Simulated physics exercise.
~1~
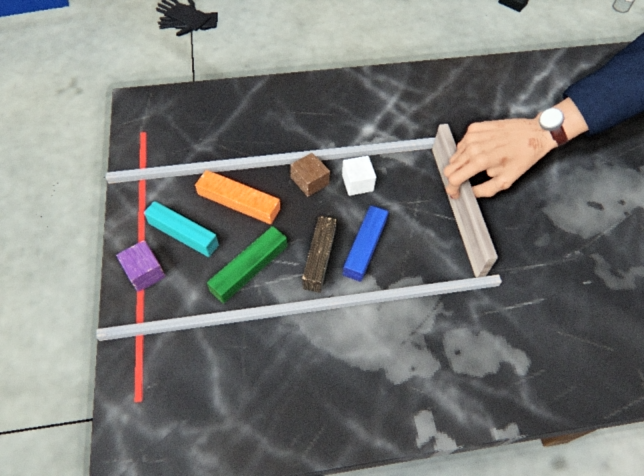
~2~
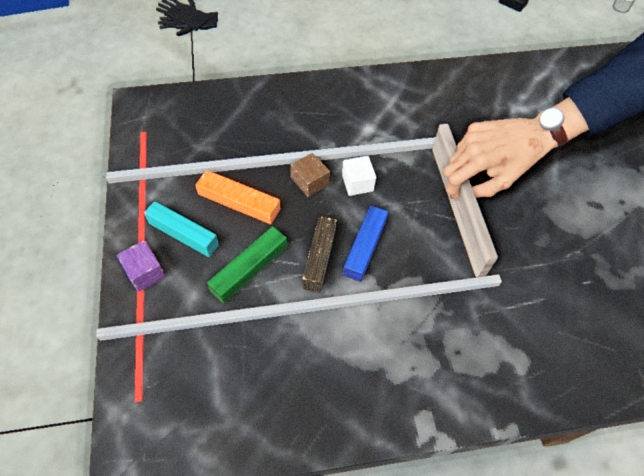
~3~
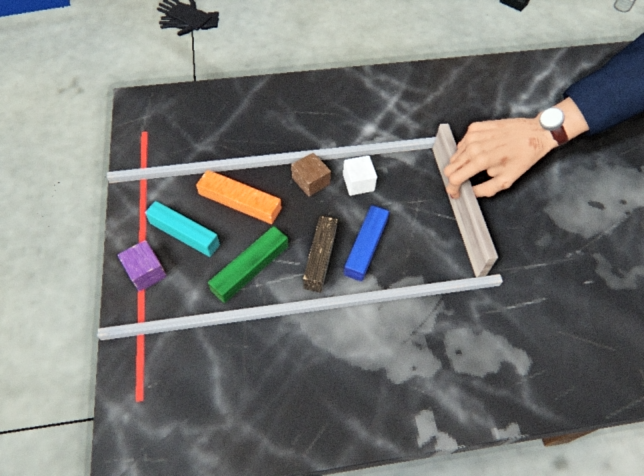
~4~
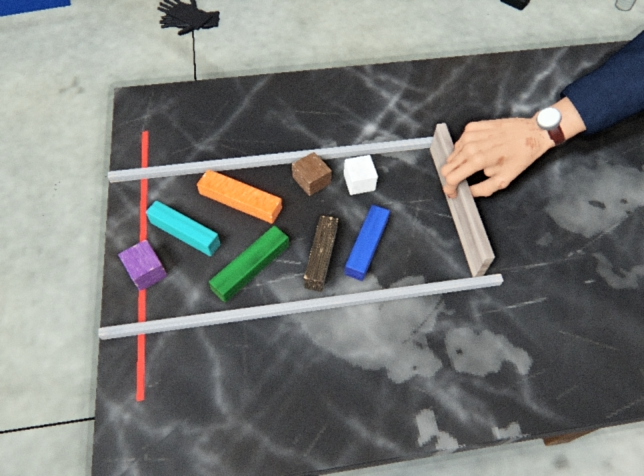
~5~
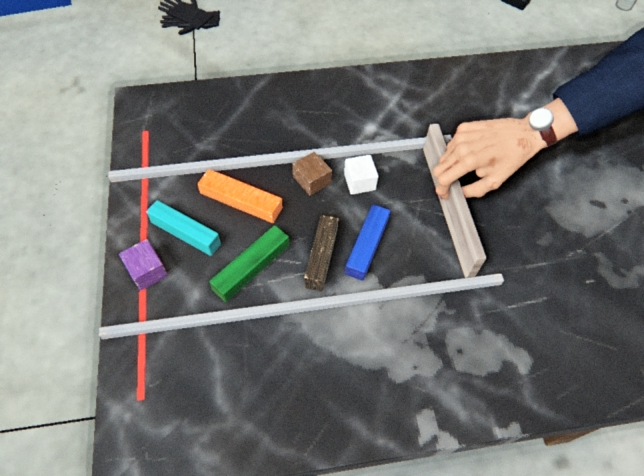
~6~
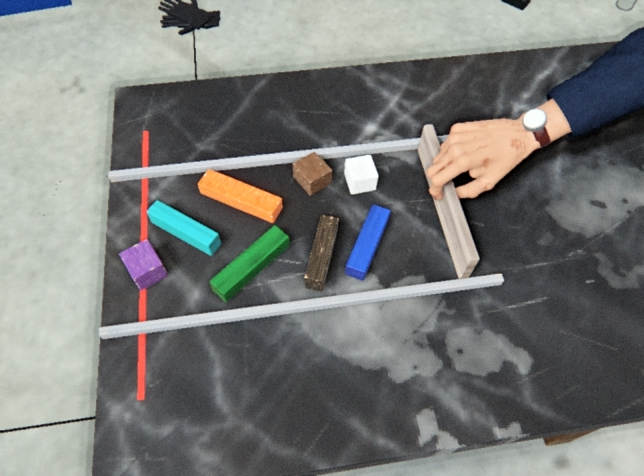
On a dark marble-patterned surface, a hand held a wooden board upright at the right of eight scattered colored sticks and blocks, then slid it slightly left while the pieces stayed still.
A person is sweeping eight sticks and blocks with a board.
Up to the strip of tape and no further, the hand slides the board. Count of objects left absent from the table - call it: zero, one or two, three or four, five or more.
My call is five or more.
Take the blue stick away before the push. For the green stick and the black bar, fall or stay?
Looking at each, the green stick holds its spot and the black bar holds its spot.
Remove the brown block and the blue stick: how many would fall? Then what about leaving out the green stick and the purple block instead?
Count: 2 (first case); 3 (second).
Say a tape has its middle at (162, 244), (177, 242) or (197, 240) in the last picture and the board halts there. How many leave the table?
Taken one after another, the numbers are 2, 2 and 0.
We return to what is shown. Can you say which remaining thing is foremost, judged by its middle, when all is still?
That's the black bar.
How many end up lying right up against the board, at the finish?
All in all, 2.
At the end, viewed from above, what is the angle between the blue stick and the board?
It measures close to 0 degrees.
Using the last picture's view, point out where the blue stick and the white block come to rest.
Same order as the question: First (131, 272), second (128, 201).
Early on, none off yet; purple block at rest near (144, 265); turquoise stick at rest near (184, 228); orange bar at rest near (240, 196).
A while later, none off yet; purple block at rest near (144, 265); turquoise stick travelled a little near (152, 223); orange bar travelled about its own width near (189, 206).
Finally, the number that fall off is five or more; lost, brown block, green stick, orange bar, turquoise stick and purple block.
